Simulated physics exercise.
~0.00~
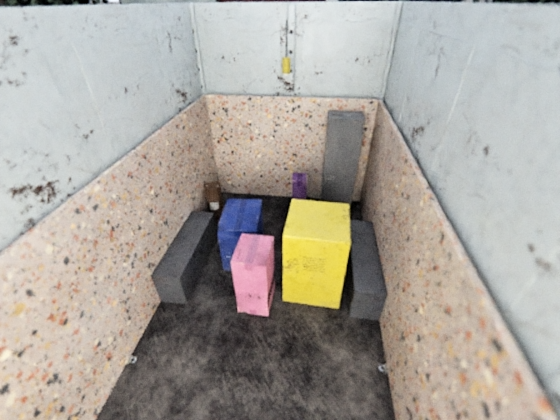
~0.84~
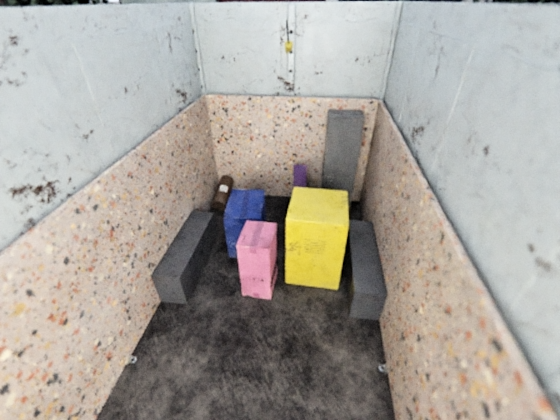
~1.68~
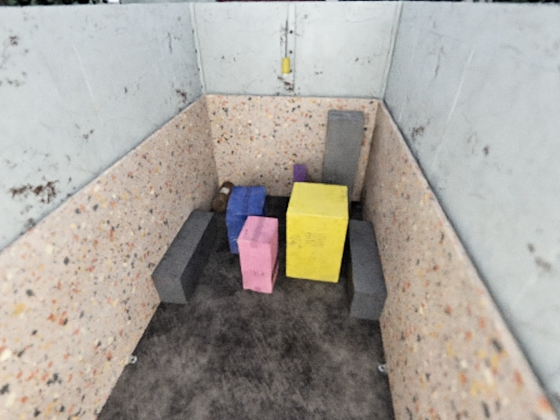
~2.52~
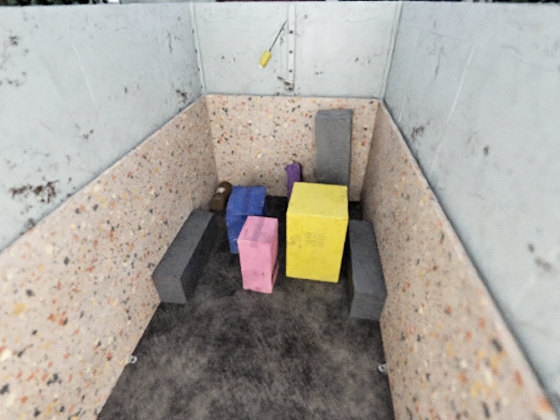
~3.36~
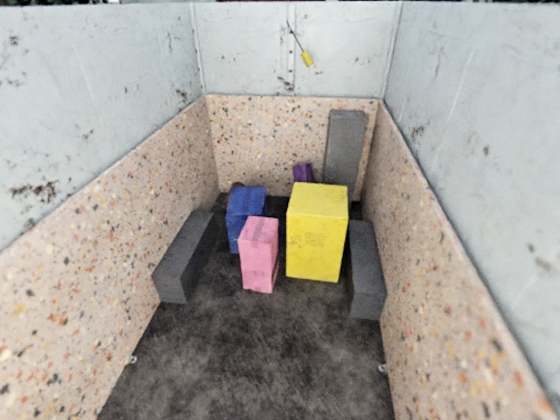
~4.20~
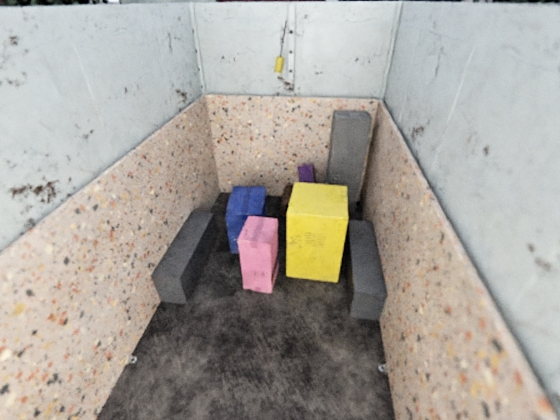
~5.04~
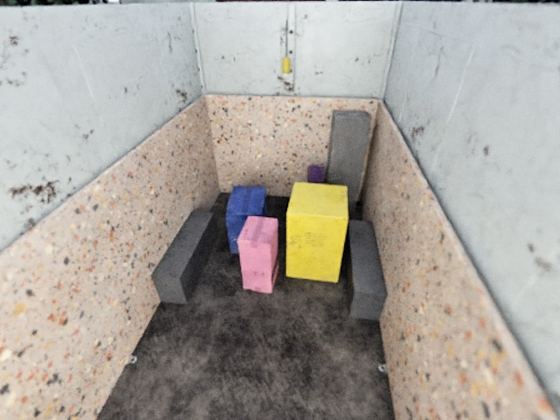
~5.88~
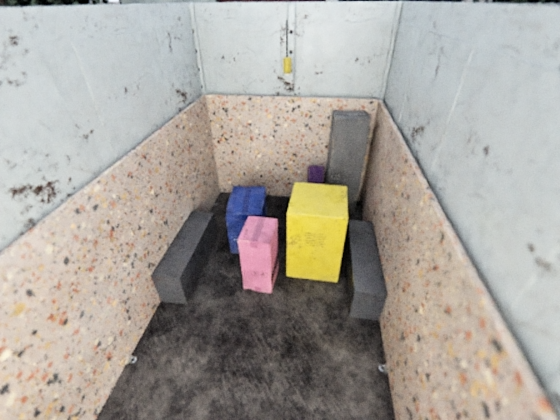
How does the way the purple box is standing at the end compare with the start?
At the start the purple box stands upright near the back wall, but by the end it is leaning over, partly hidden behind the yellow box.
